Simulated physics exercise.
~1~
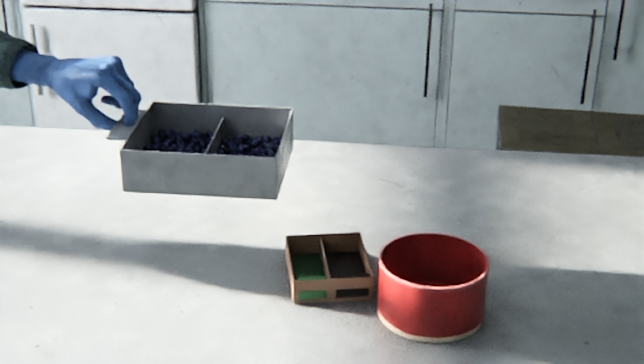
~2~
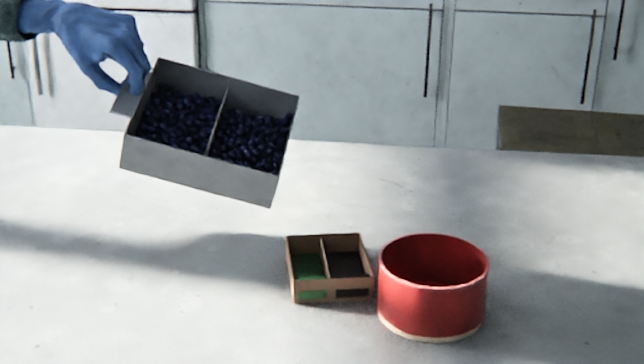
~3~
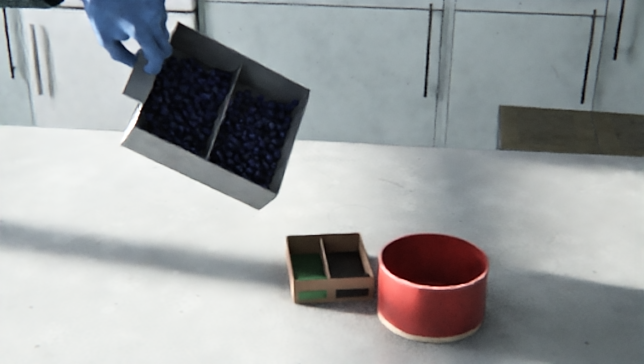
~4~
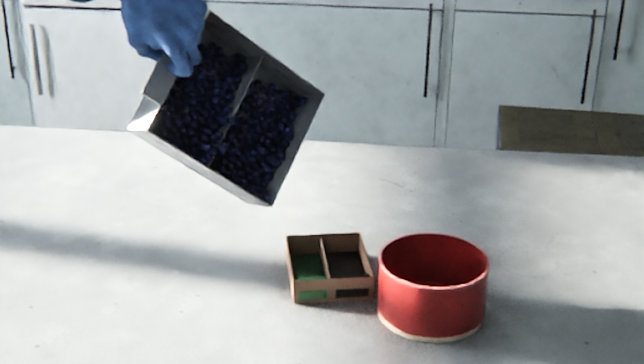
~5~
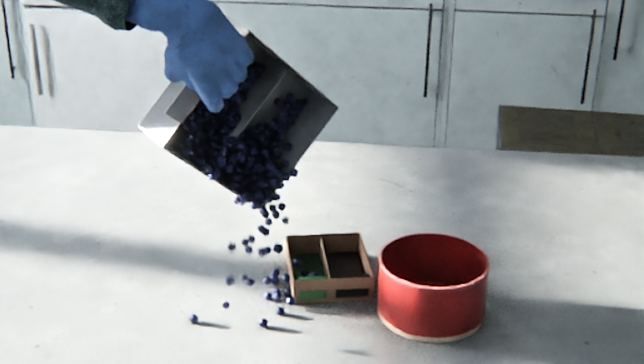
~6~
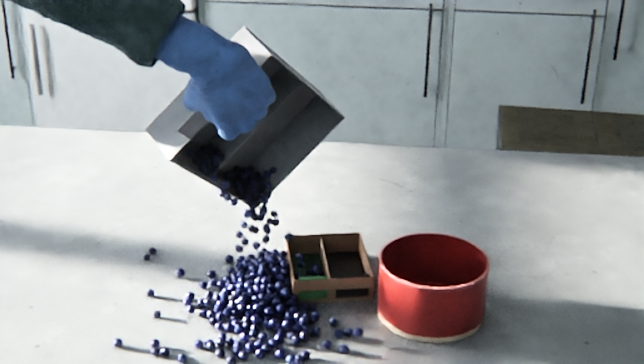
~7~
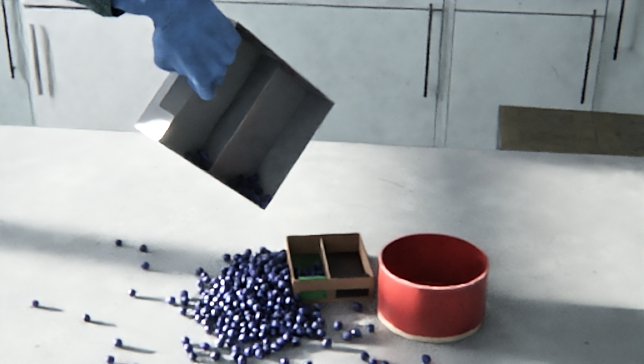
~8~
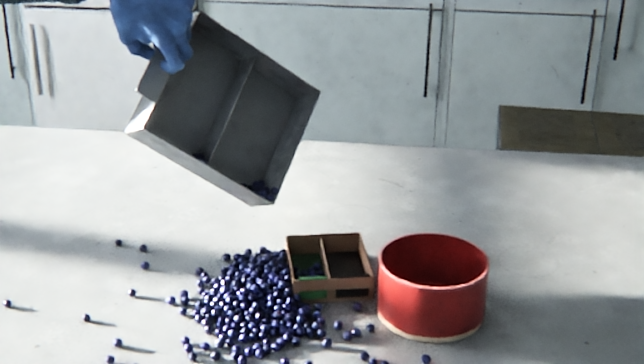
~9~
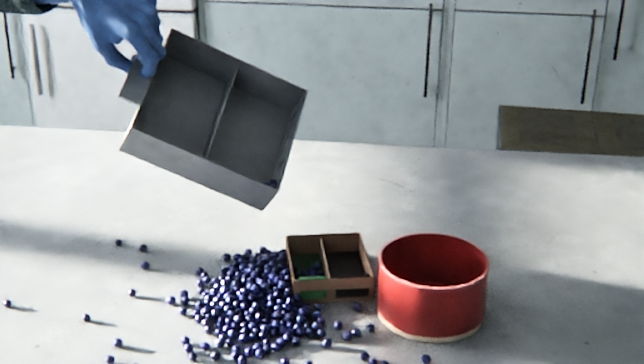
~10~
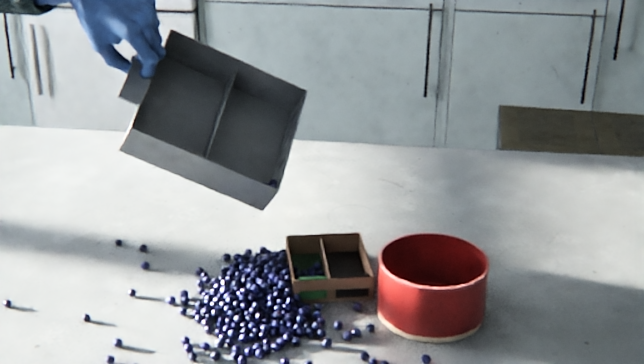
A gloved hand tips a gray box, spilling blueberries mostly onto the table, then partly rights it.
